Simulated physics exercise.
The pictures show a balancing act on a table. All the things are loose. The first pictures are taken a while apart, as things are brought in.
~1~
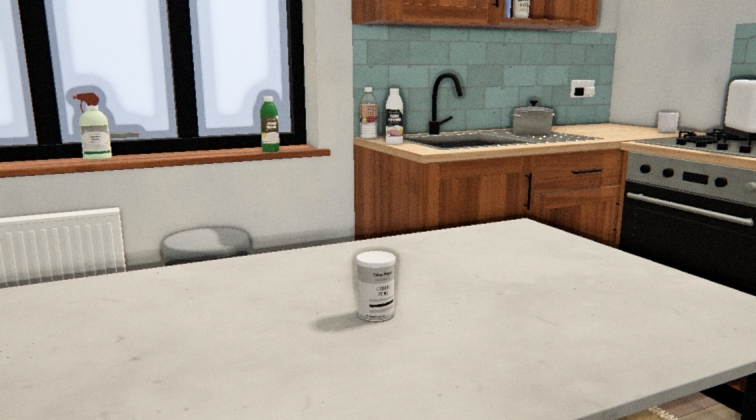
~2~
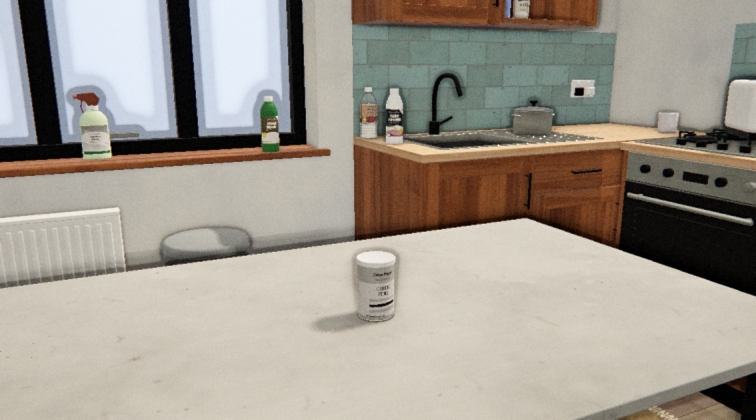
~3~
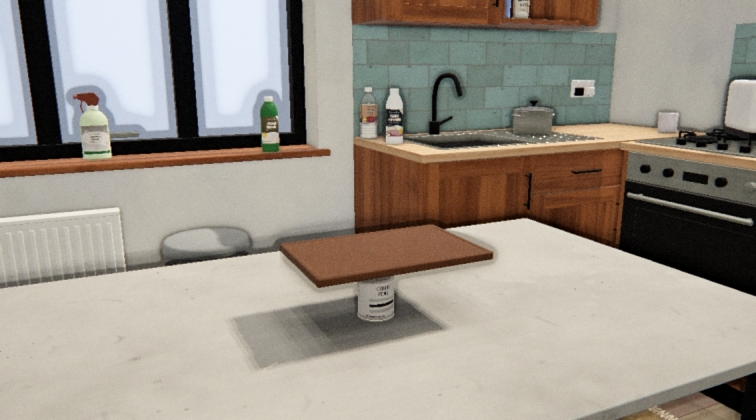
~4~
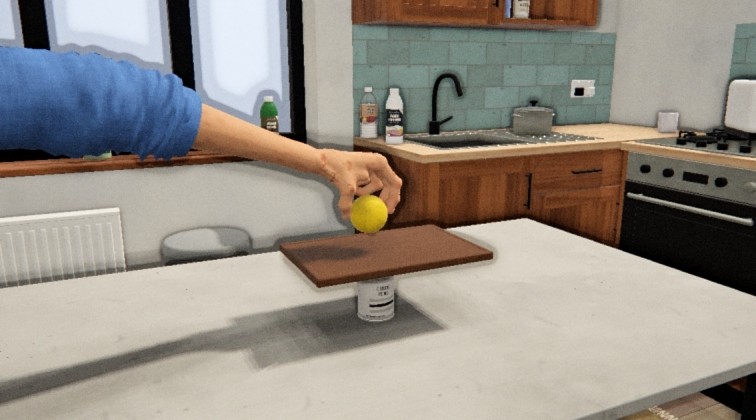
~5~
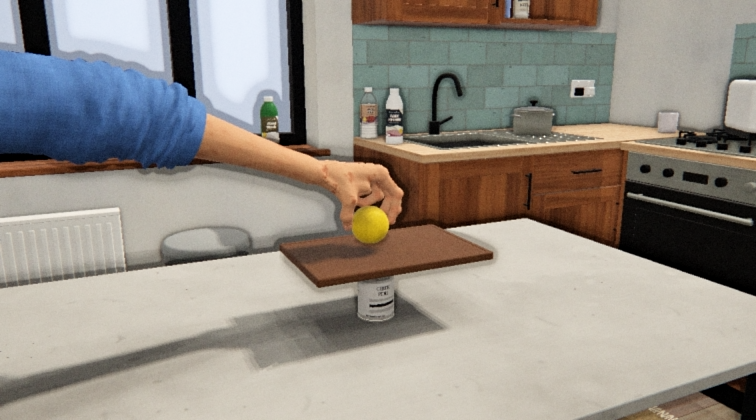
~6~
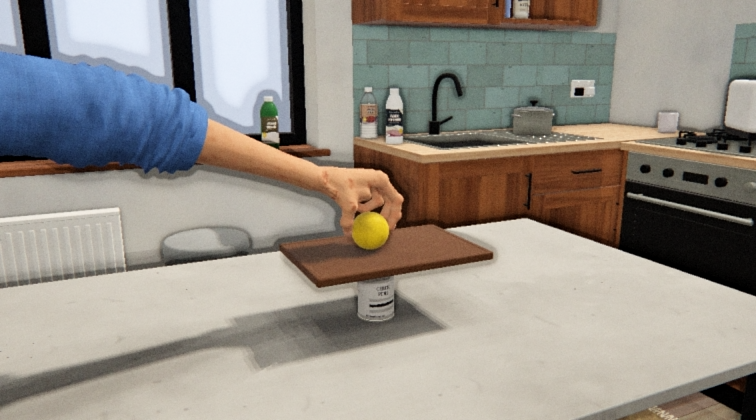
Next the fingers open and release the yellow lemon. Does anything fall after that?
As it turns out, it stays up.
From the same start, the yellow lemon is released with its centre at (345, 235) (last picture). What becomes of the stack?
Then it holds.
Then, 0.40 s after the last picture, nothing has stirred.
Then, 1.10 s after the last picture, yellow lemon resting near (370, 231).
At rest, all 3 in place. Seen from the same camera at the end, yellow lemon near (370, 231). The stack keeps its balance.
